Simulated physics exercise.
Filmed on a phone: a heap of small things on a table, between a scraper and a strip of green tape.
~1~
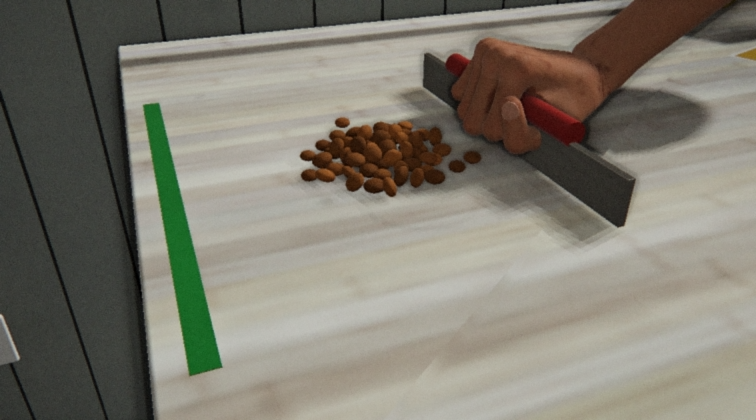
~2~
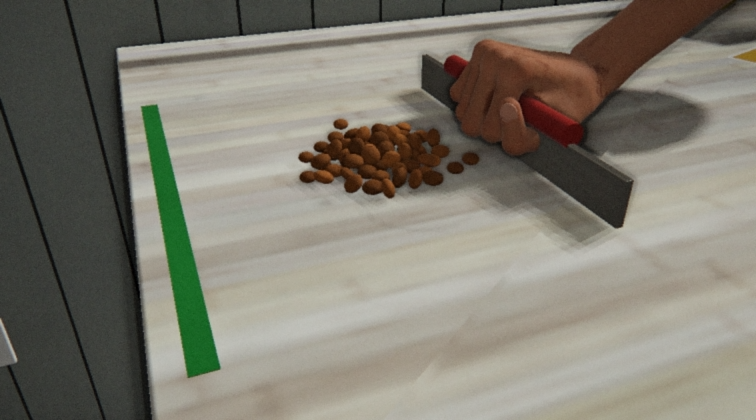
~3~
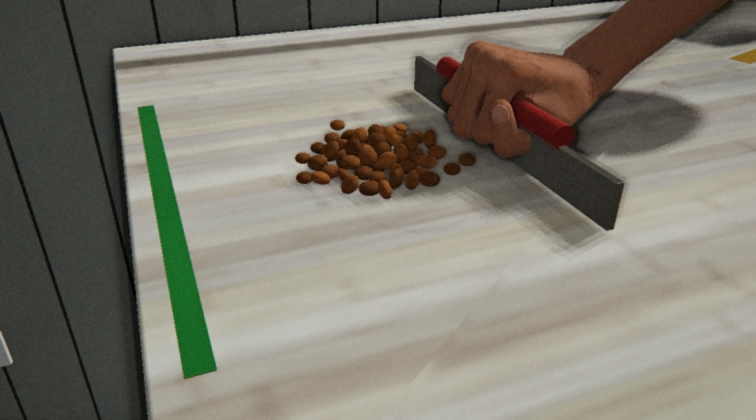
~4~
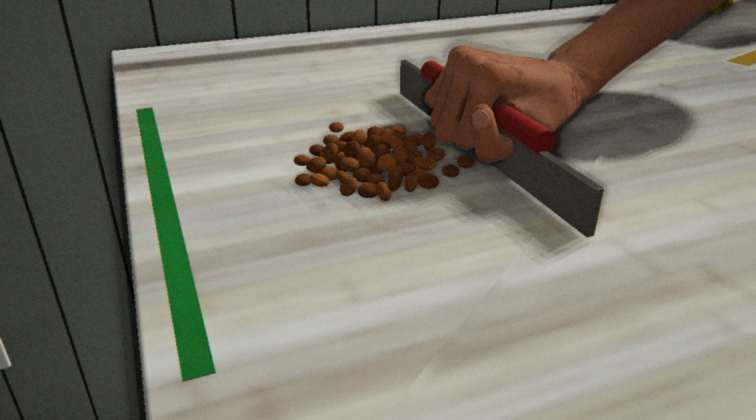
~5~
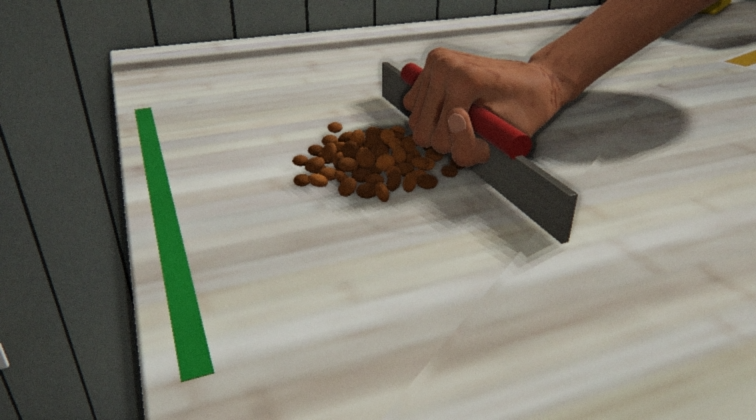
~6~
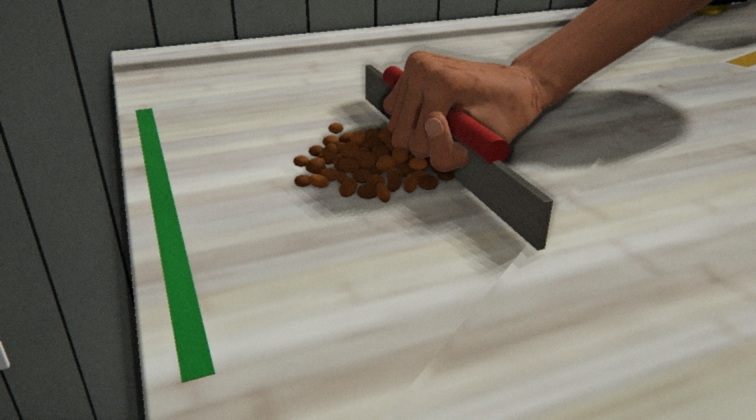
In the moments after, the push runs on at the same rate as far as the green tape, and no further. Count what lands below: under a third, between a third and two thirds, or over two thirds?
Over the edge goes more than two thirds of it.
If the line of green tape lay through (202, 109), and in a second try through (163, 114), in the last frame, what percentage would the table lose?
Near 10 % and 60 %.
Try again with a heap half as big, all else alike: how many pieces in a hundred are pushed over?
Some 70 per cent.
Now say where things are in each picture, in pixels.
Scraper at (606, 187), at rest; green tape at (152, 111), right by the edge; edge at (133, 205); the heap at (388, 152), bits of cat kibble, in the first frame.
Scraper at (604, 189), at rest, in the second frame.
Scraper at (595, 191); the heap at (383, 154), in the third frame.
Scraper at (575, 197), in the fourth frame.
Scraper at (550, 202); the heap at (381, 157), in the fifth frame.
Scraper at (527, 208); green tape at (145, 117); edge at (125, 210); the heap at (380, 157), a stray few pushed along, in the sixth frame.
Soon after the last picture, scraper still moving, near (296, 137); heap all on the table, its front near (184, 206).
A little later, scraper stopped at the green tape; heap most over the edge.
At rest, scraper stopped at the green tape; heap most over the edge.
